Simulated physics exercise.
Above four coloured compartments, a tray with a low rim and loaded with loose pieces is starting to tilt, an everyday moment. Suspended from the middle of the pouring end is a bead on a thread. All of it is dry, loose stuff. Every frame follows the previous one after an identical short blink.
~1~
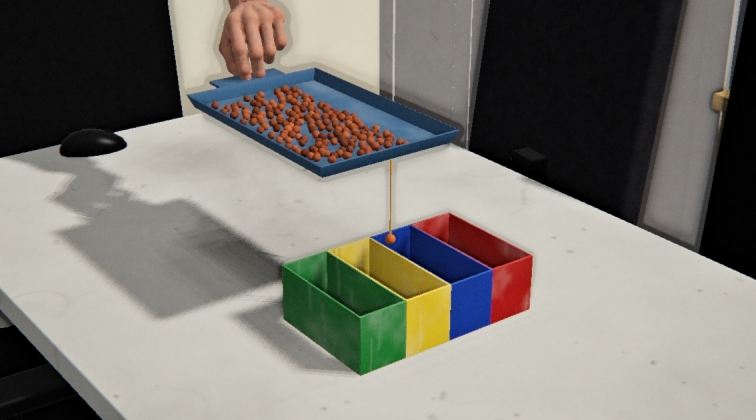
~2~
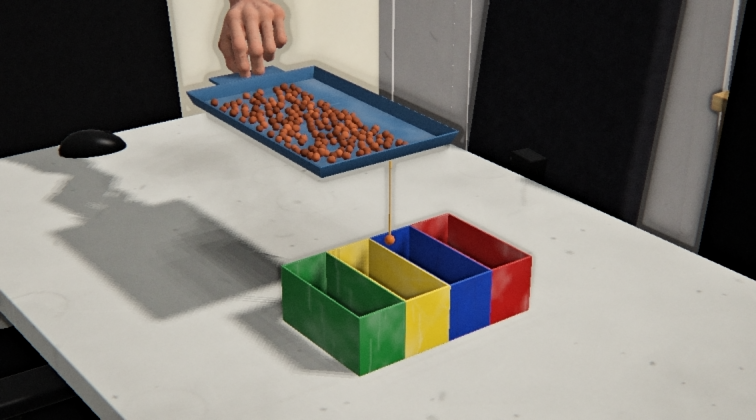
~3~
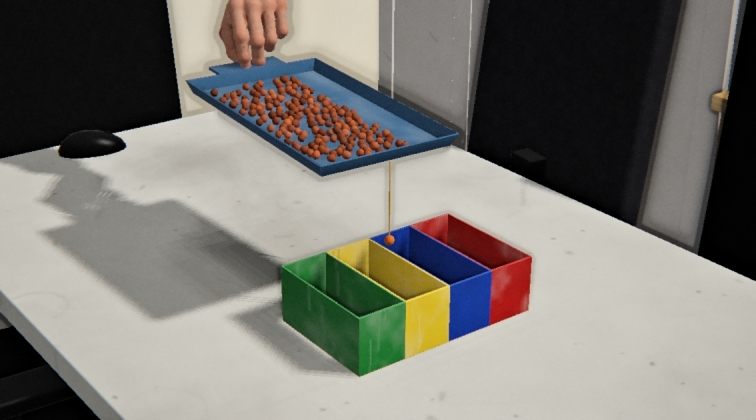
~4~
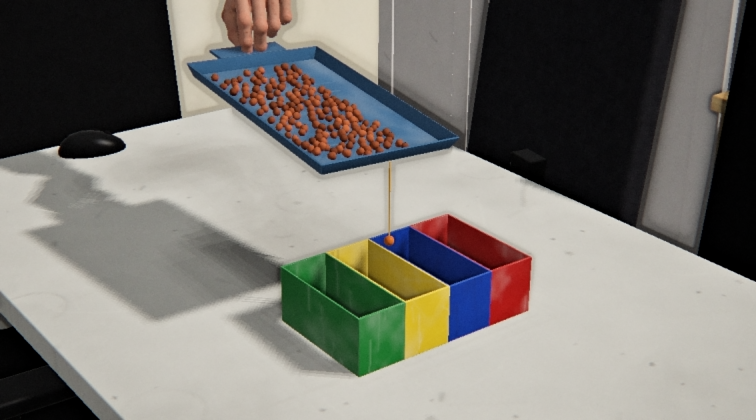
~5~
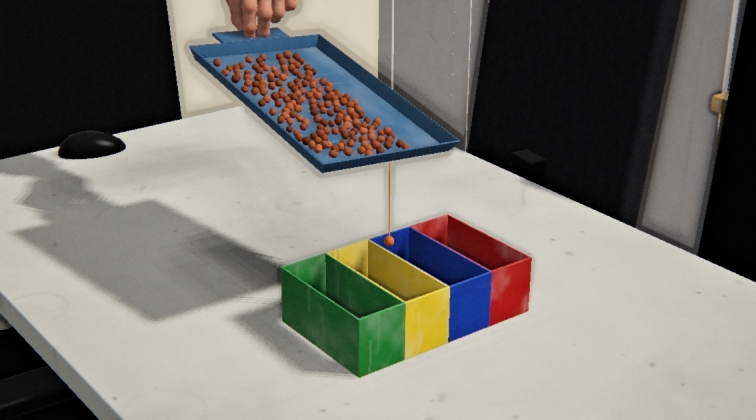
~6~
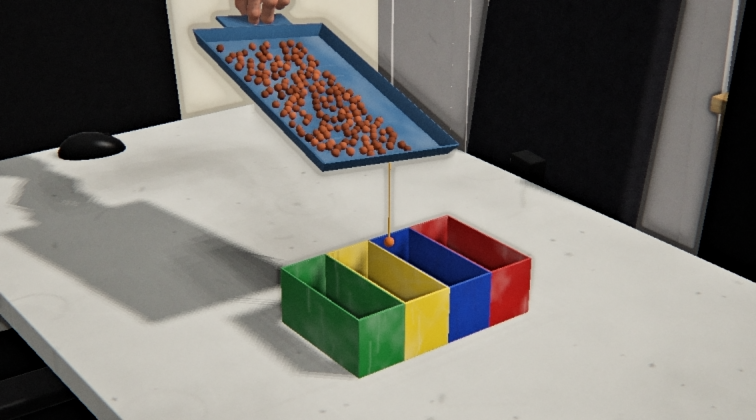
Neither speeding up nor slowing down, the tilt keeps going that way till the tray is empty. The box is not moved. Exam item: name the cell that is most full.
Answer: Red.
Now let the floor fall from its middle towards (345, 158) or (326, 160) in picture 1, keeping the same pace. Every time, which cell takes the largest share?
The first time it is the green cell, and the second time it is that green cell.
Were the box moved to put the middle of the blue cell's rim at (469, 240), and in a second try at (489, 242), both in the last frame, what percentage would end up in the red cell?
First placement: Some 0 %; second placement: Some 0 %.
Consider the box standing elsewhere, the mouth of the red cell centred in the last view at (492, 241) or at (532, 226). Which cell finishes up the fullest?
For the first position it is the blue cell, and for the second it is the cell in yellow.
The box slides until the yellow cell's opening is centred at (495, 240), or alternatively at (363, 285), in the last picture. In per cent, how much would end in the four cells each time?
Close to 90 in a hundred, then close to 60 in a hundred.
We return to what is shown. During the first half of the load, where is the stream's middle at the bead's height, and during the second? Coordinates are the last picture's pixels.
(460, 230) first, (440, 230) later.
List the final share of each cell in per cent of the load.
The green cell holds 0 %, the yellow cell 0 %, the blue cell 30 % and the red cell 60 %.
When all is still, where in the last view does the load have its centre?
I'd mark it at roughly (465, 294).
Shortly afterwards, tray tipped steeply; the bulk on the tray; a little in the red cell; only a few in the blue cell; a little falling or outside the box.
Next, tray tipped past a quarter turn; near two thirds in the red cell; near a third in the blue cell; only a few in the yellow cell; a little falling or outside the box.
Some moments later, tray tipped past a quarter turn; near two thirds in the red cell; near a third in the blue cell; only a few in the yellow cell; a little falling or outside the box.
In the end, tray tipped past a quarter turn; near two thirds in the red cell; near a third in the blue cell; only a few in the yellow cell; none at all in the green cell; a little outside the box.
